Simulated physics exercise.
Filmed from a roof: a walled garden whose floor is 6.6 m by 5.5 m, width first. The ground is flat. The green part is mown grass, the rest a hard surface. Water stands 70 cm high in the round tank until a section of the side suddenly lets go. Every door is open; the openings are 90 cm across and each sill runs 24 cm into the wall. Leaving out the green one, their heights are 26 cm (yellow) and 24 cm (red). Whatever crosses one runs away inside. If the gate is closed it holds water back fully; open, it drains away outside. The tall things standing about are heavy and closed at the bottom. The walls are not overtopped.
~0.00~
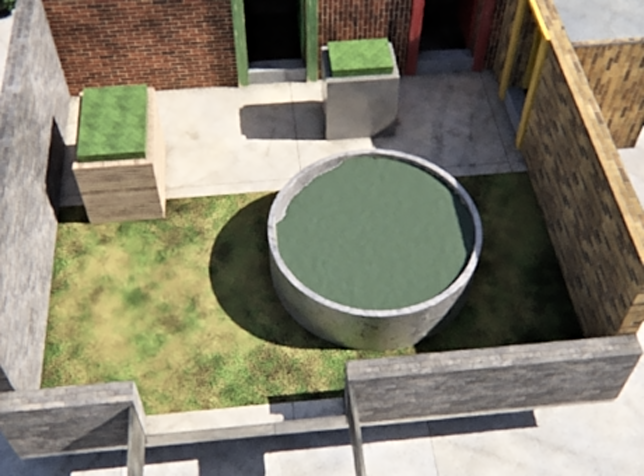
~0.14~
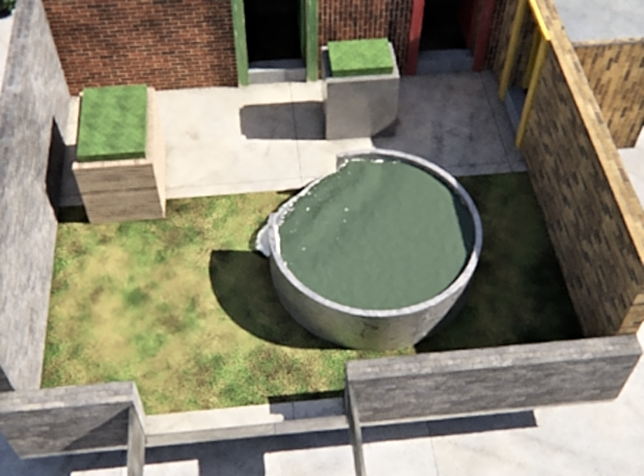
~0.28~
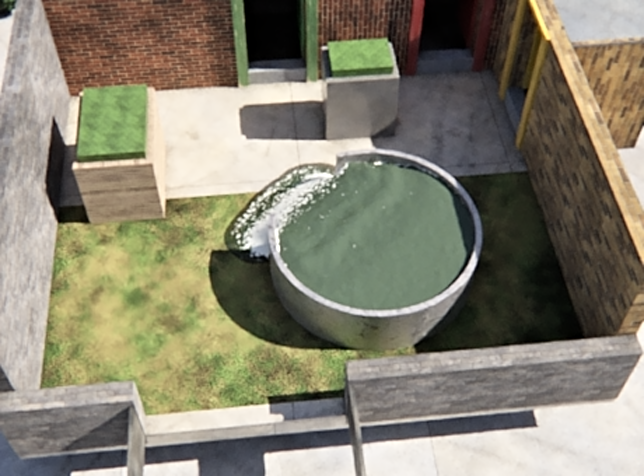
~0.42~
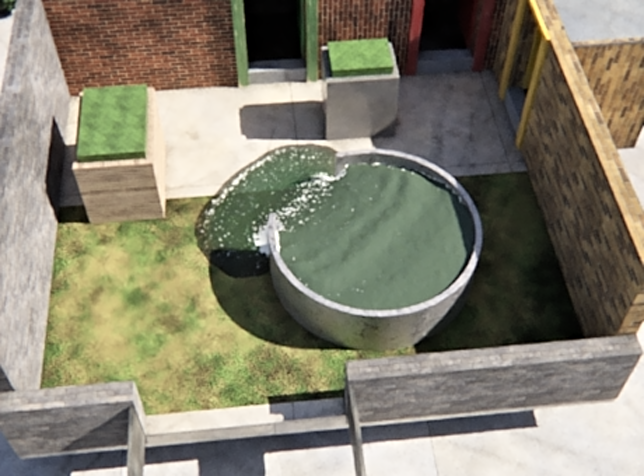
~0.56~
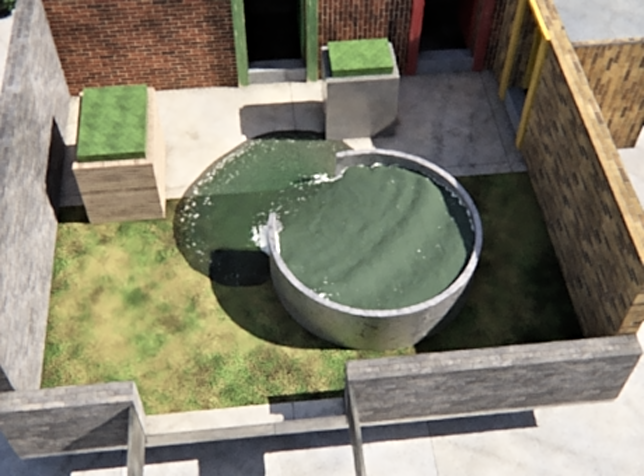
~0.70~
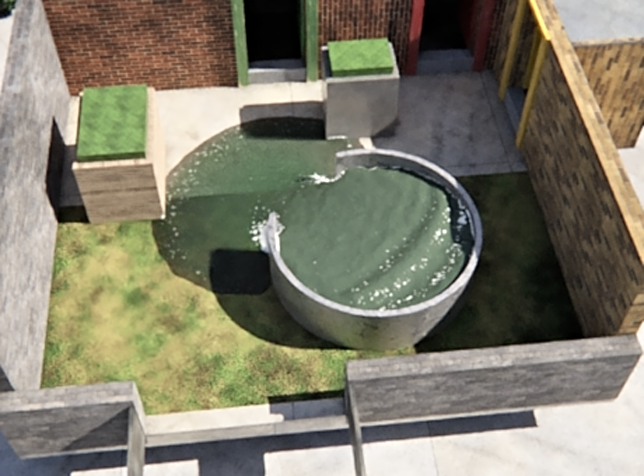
At first, a round tank of dark green water stands whole and still in a walled garden of grass and paving. Then its far left side opens and water pours out with white froth, spreading in a widening sheet over the grass and onto the paving, while ripples cross the tank.
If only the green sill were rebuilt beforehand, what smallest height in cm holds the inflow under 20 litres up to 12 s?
At least 21 cm or so.
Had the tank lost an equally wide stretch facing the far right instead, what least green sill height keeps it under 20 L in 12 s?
Some 9.0 cm.
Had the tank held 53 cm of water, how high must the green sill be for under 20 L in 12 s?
Then roughly 15 cm.
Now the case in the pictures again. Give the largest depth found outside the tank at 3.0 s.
Up to some 39 cm.
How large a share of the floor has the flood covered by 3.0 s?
About 50 per cent.
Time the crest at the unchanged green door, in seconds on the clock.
At about 1.8 s.
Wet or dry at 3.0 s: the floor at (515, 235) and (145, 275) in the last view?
In turn: Still dry, wet.
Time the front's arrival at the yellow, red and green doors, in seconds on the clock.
Yellow 3.6 s, red 2.8 s, green 1.1 s.
After 1.4 s water covers 35 % of the floor, deepest (36 cm) near (166, 182); 22 cm at the green door, 0 litres in over its 26 cm sill.
After 3.0 s water covers 50 % of the floor, deepest (39 cm) near (83, 100); 23 cm at the green door, 2 litres in over its 26 cm sill.
After 12.0 s water covers 100 % of the floor, deepest (12 cm) near (474, 283); 9 cm at the green door, 3 litres in over its 26 cm sill.
At the green door as built, the water arrived by 1.2 s and peaked near 26 cm at 1.8 s.
With a sill of 19 cm, 32 litres would have come in within the 12 s; with 25.5 cm, 4 litres. So under 20 litres takes about 21 cm.
